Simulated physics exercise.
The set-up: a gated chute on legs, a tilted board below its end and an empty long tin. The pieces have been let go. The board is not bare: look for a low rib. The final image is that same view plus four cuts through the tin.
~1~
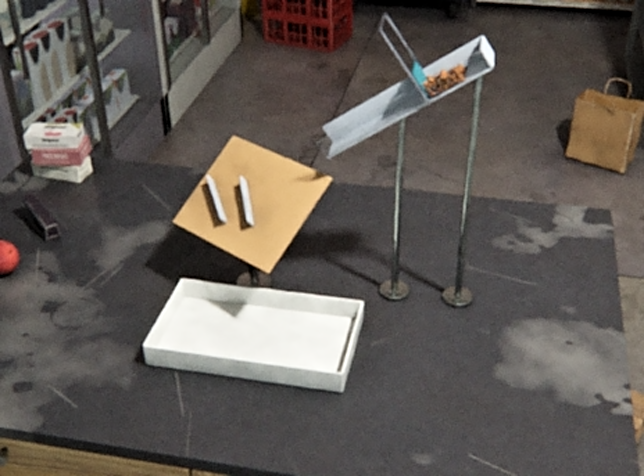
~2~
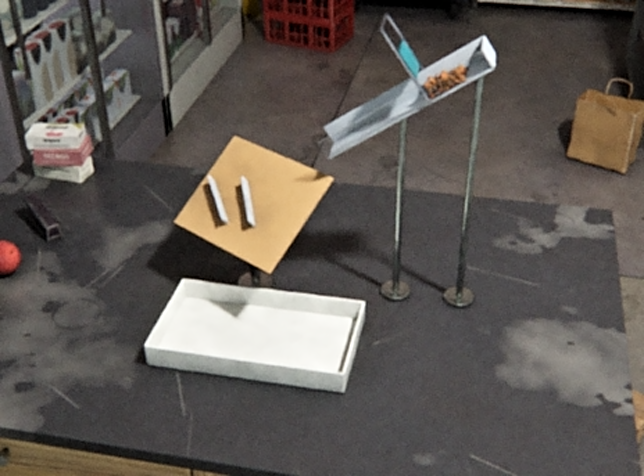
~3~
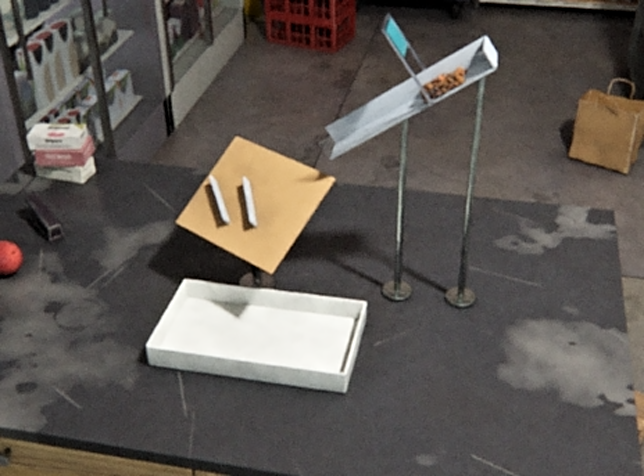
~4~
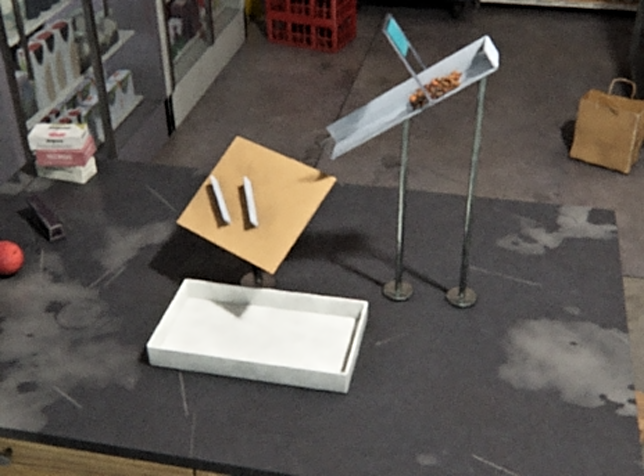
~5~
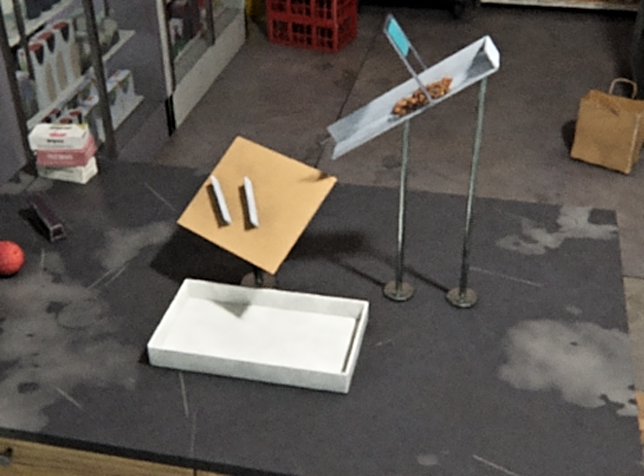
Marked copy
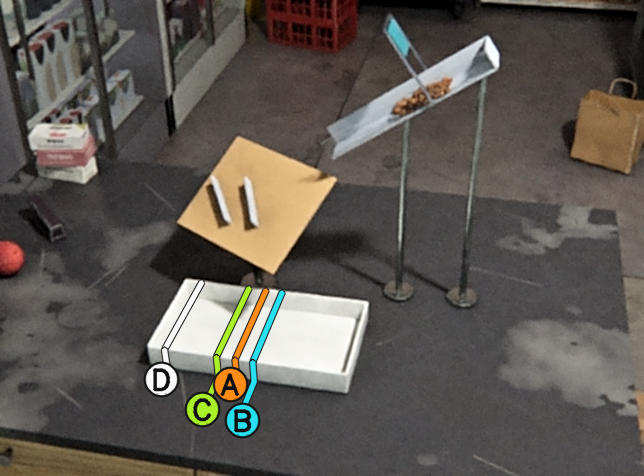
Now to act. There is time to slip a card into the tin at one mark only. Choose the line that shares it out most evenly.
C is best.
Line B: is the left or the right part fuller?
Left.
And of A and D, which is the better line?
That would be A.
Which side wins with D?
Right.
On the marked copy, line A crosses the front rim at (235, 358); line B crosses the front rim at (253, 361); line C crosses the front rim at (216, 356); line D crosses the front rim at (164, 348).
For line A, of what is caught, most on the left of the divider, about a quarter on the right.
For line B, of what is caught, nearly all on the left of the divider, a stray few on the right.
For line C, of what is caught, about half on the left of the divider, about half on the right.
For line D, of what is caught, none on the left of the divider, all on the right.
